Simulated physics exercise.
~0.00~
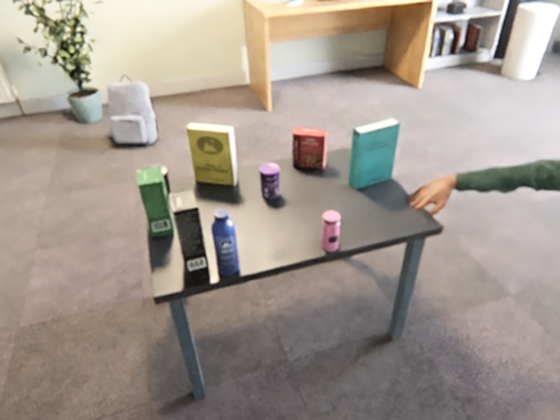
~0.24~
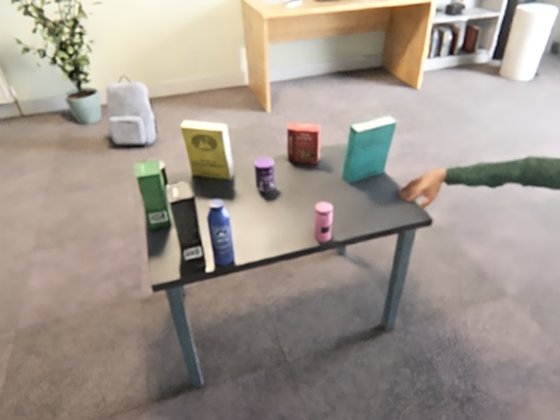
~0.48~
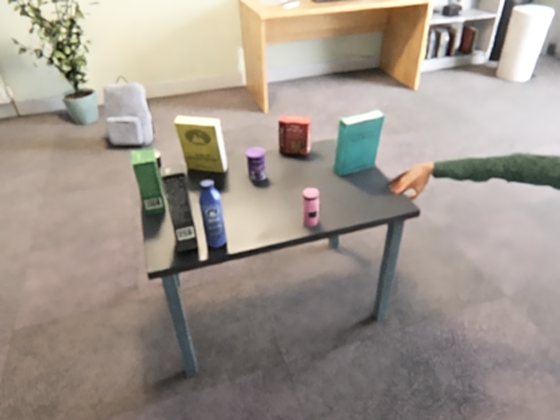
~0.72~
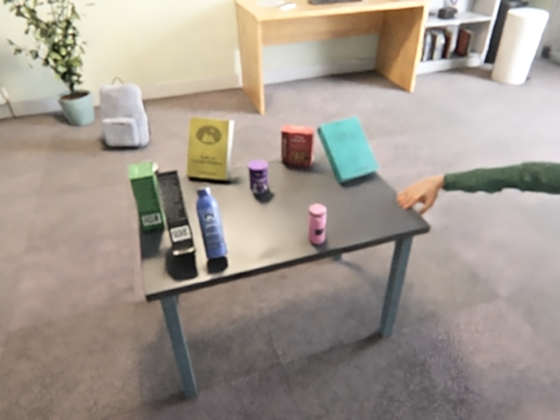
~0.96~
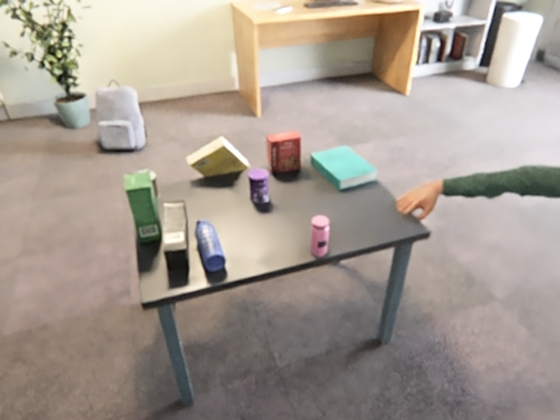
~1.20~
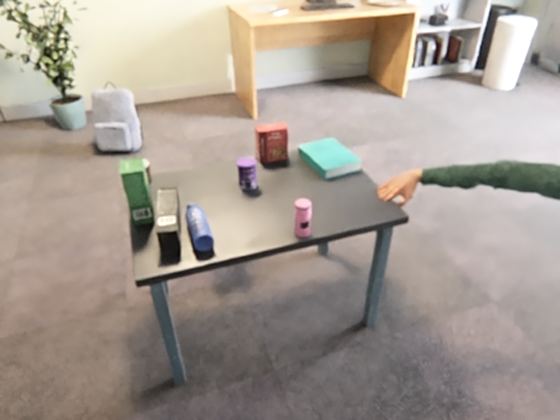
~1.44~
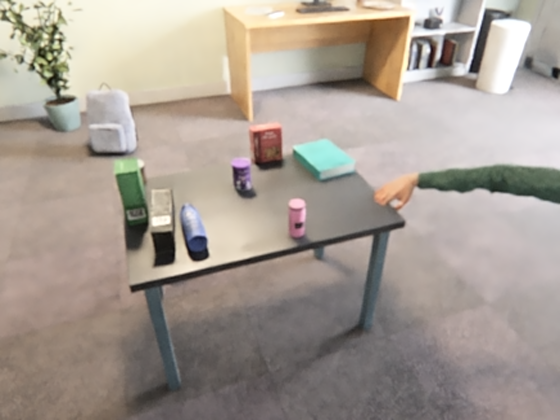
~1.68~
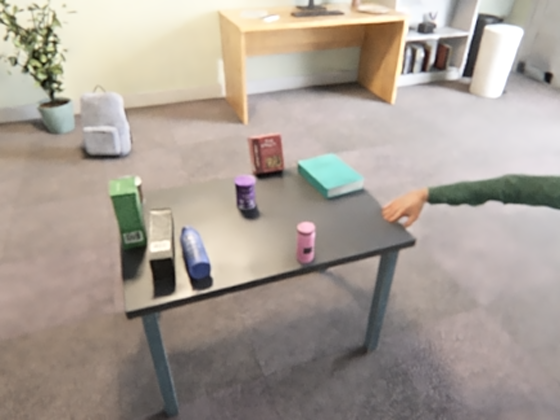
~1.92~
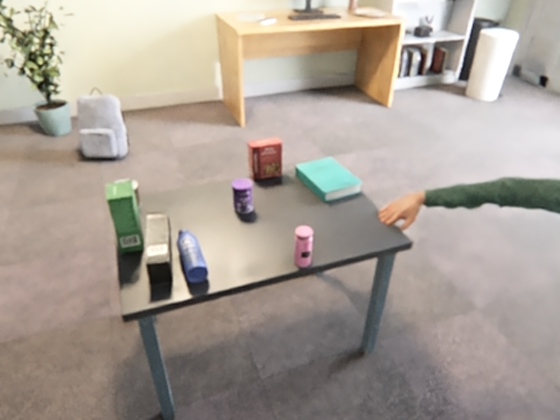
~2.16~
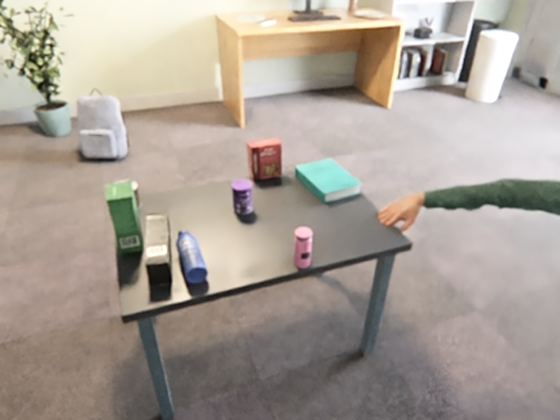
In a carpeted room seen from above, a hand in a green sleeve holds the right edge of a small dark table, with a plant, backpack and wooden desk behind. A yellow book, purple tin, red packet and turquoise book stand toward the back, with green and black cartons, a blue bottle and a pink shaker nearer. As the table jolts, the books, black carton and blue bottle tilt, then topple. The yellow book drops out of sight off the back. The turquoise book, bottle and black carton end lying down, while the pink shaker stays upright.
